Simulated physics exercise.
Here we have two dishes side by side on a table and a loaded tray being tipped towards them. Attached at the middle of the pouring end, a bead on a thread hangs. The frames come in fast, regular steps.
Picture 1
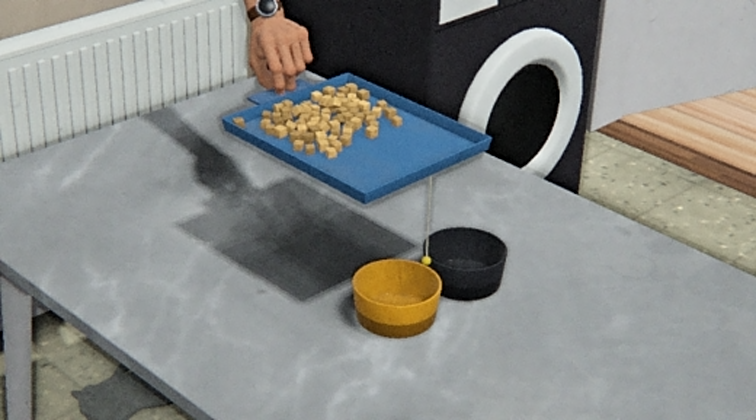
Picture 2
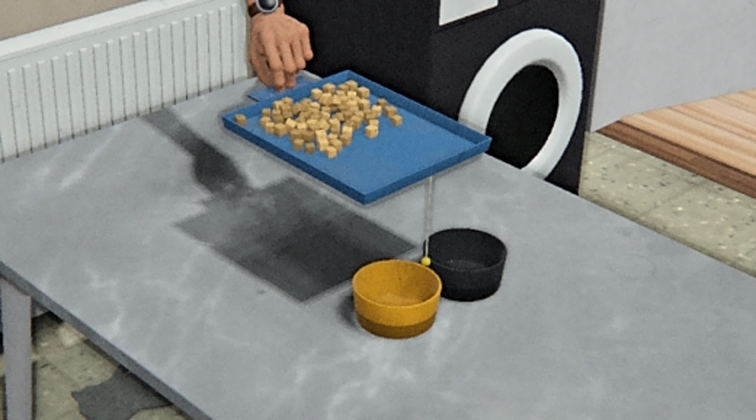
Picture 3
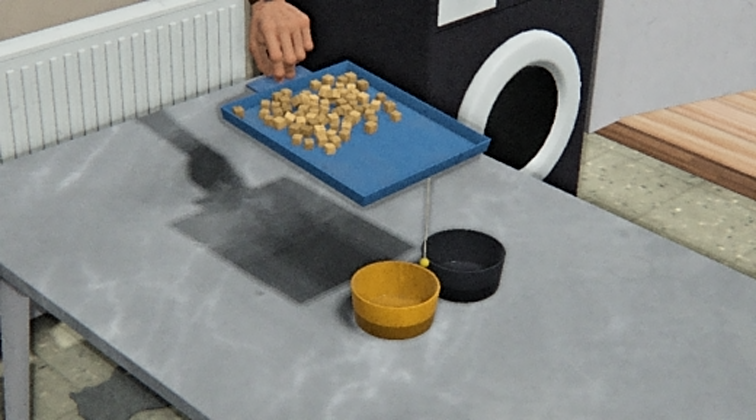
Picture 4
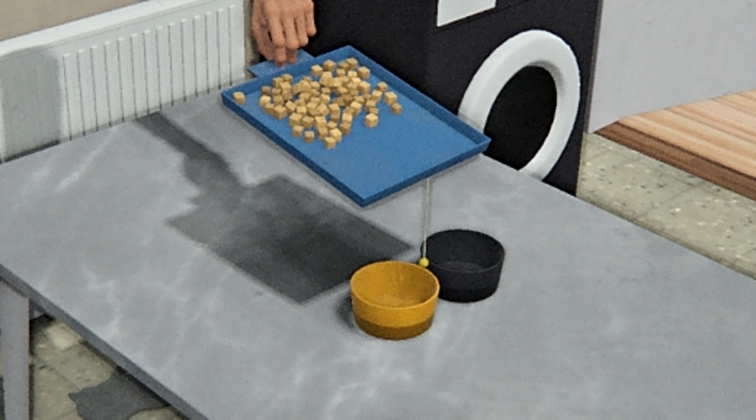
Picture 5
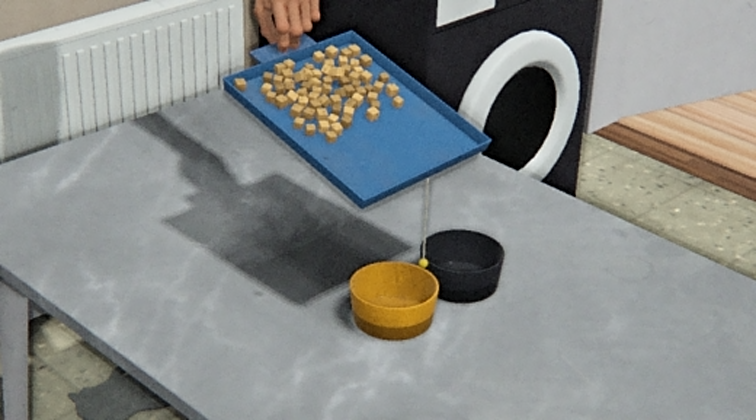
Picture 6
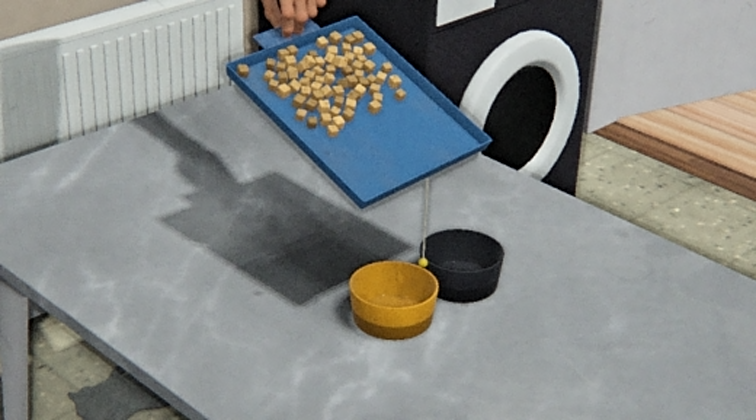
A hand raised the back end of a blue tray of small wooden cubes, tilting it steadily toward a yellow bowl and a black one on the grey table, while the cubes stayed bunched near the hand.
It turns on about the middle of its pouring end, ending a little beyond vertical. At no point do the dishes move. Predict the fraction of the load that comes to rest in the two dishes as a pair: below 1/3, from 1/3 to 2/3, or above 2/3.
Below 1/3.
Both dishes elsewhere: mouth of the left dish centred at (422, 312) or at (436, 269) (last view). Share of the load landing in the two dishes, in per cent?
First placement: 80 per cent; second placement: 10 per cent.
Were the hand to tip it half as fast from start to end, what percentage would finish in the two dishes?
Around 10 percent.
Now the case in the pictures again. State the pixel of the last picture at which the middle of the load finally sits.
Roughly at pixel (467, 350).
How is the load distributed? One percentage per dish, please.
Left dish around 10 percent; right dish around 0 percent.
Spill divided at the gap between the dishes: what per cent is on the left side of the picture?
20 per cent or thereabouts.
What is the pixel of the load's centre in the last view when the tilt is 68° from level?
The load is centred near (413, 164).
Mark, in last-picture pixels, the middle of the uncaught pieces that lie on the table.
At about (473, 353).
Soon after the last picture, tray tipped steeply; most on the tray; a small part in the air.
A little later, tray tipped past a quarter turn; about half on the tray; about a quarter outside both; about a third in the air.
Later still, tray tipped past a quarter turn; a small part in the left dish; nearly all outside both.
At rest, tray tipped past a quarter turn; a small part in the left dish; none in the right dish; nearly all outside both.
